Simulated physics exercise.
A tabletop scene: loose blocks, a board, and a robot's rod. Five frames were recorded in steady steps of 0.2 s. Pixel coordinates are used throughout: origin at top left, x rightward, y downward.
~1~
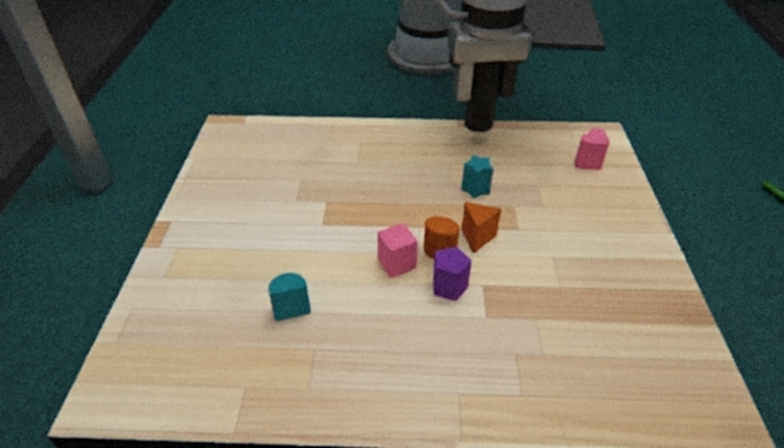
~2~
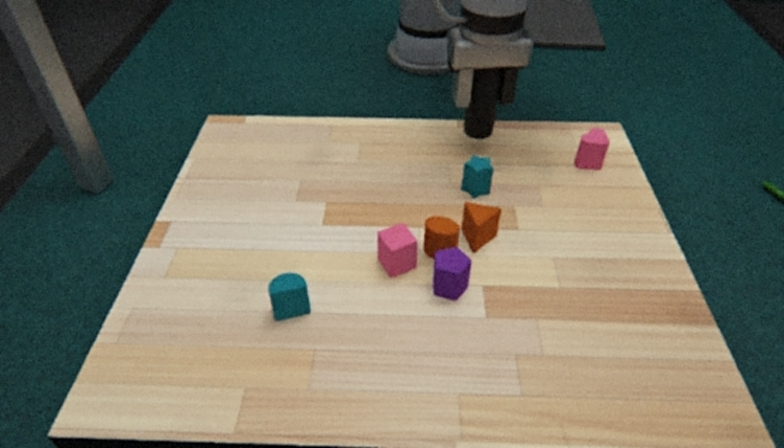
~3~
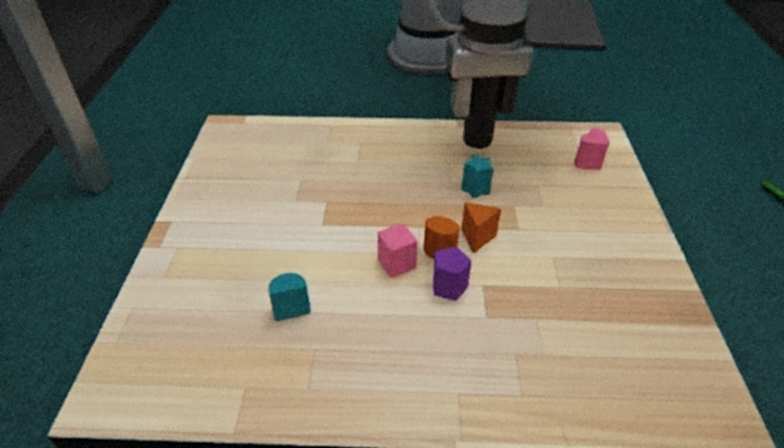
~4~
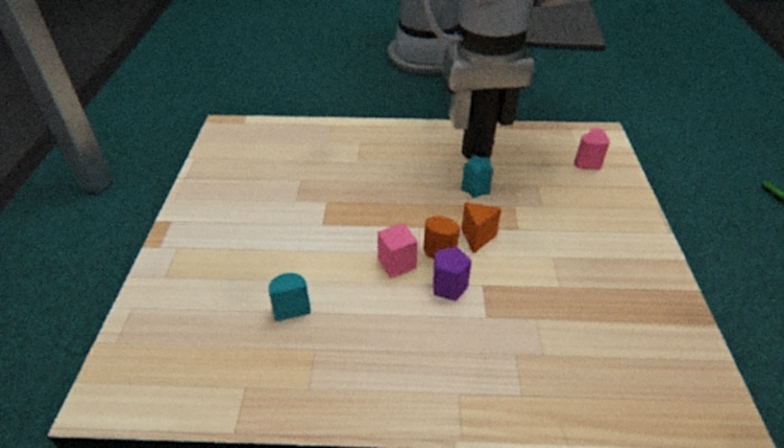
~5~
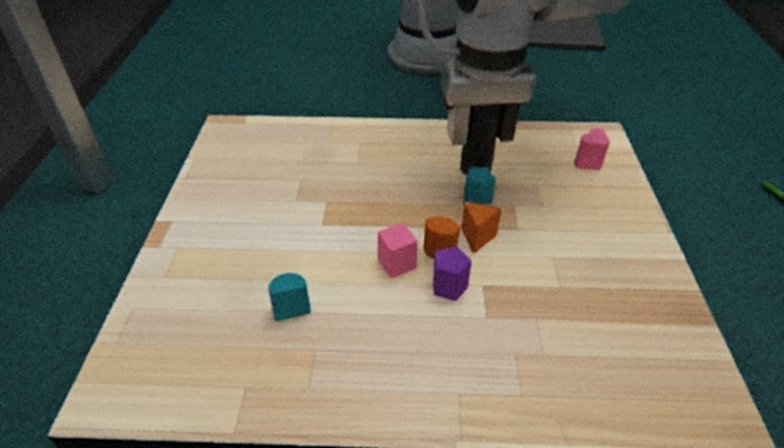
A robot's dark rod moved slowly forward across the wooden table to a small teal block, then nudged it a short way toward the orange blocks, while all the other blocks stayed still.
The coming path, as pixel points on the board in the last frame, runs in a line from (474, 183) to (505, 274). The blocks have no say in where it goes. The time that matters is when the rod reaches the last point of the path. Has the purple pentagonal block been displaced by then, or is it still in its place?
Moved away.
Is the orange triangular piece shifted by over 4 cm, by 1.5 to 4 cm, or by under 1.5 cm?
The answer is over 4 cm.
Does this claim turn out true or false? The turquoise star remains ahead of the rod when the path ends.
The claim holds.
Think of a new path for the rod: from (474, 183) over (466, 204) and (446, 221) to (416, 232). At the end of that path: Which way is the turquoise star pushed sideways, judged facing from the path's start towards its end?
Left side.
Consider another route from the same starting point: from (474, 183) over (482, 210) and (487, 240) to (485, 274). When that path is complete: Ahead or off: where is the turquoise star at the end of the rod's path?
At the end of the path, the rod is still pushing the turquoise star ahead of it.
The first path, step by step. One third of the way, rod (484, 196); turquoise star (490, 202); orange triangular piece (481, 218), turned 20° clockwise.
Two thirds of the way, rod (495, 227); purple pentagonal block (448, 263); turquoise star (502, 235); orange triangular piece (480, 247), turned 35° clockwise.
At the end, rod (508, 260); orange oval unmoved; purple pentagonal block (442, 267), turned 25° clockwise; turquoise star (518, 271); orange triangular piece (482, 262), turned 65° clockwise.
